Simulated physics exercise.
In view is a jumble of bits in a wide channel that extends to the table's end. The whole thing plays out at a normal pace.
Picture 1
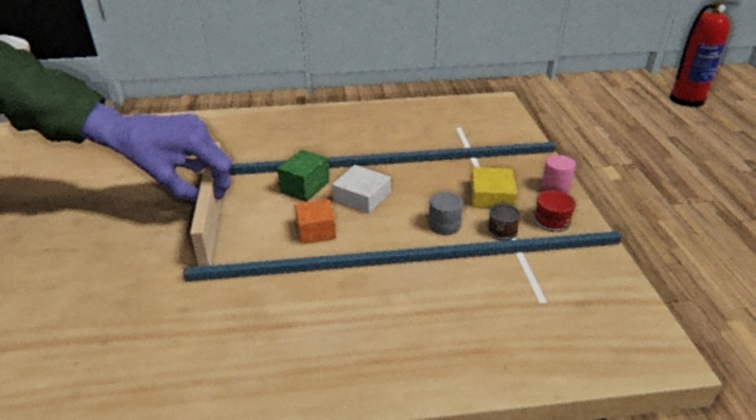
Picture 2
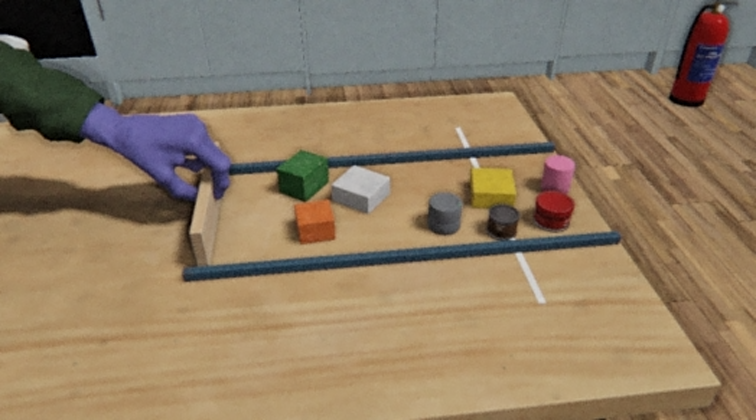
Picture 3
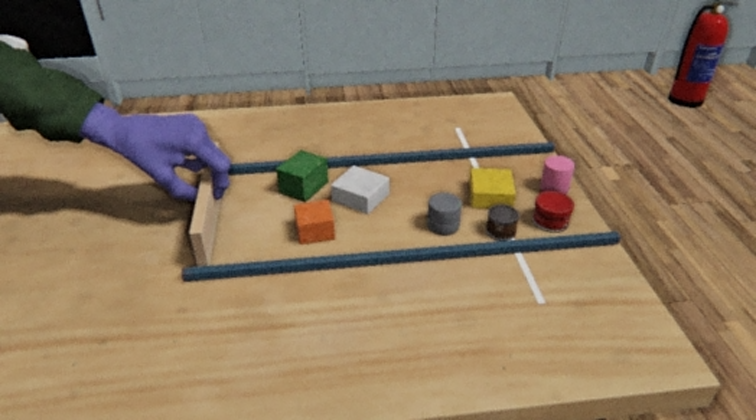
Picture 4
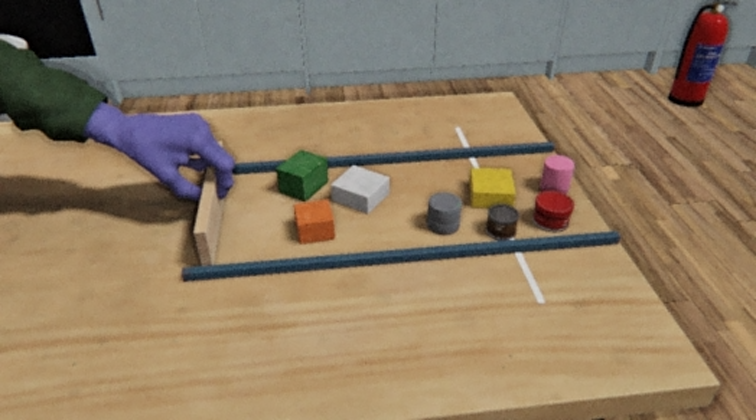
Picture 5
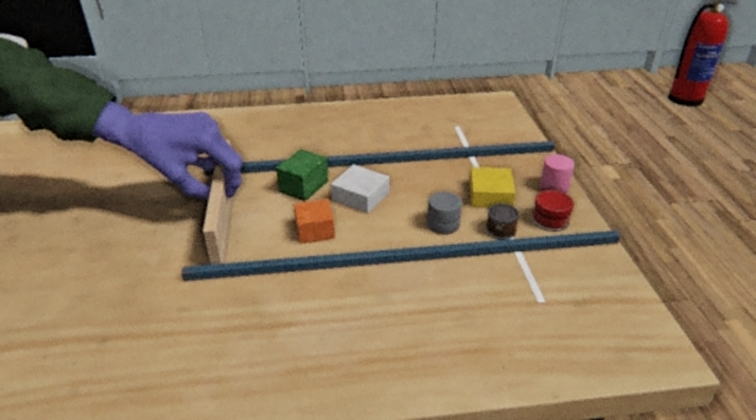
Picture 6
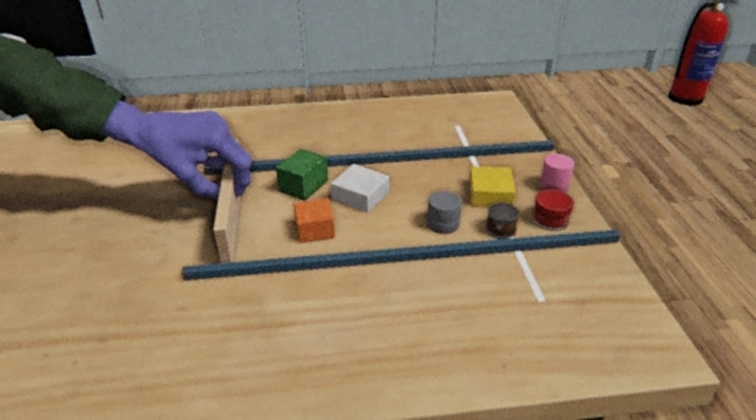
A purple-gloved hand holds a wooden board upright between two blue rails on a table, keeping it nearly still at first, then sliding it slightly right toward the colored blocks and small round pieces, which stay in place.
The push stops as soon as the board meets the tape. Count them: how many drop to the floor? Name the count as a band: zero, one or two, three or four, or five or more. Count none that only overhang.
The count falls in the one or two band.
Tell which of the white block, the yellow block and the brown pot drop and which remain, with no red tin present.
Well, the white block is still there, the yellow block is still there, and the brown pot is still there.
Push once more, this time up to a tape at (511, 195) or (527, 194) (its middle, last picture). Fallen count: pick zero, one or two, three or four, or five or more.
Count at position one: 1 or 2; at position two: Three to four.
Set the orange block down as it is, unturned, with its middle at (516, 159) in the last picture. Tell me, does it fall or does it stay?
Result: It stays aboard.
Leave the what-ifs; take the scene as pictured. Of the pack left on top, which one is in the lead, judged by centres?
It's the yellow block.
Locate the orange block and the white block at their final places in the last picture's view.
Going in order: First (518, 206), then (525, 181).
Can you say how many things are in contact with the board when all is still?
In contact: 2.
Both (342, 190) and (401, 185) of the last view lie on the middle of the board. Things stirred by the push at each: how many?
Tally: First 3; then 4.
A little later, none off yet; pink lid at rest near (557, 174); red tin at rest near (553, 210); yellow block at rest near (492, 186).
Next, none off yet; pink lid at rest near (557, 174); red tin at rest near (553, 210); yellow block shifted a little near (503, 186).
When it is over, the number that fall off is one or two; down, pink lid.
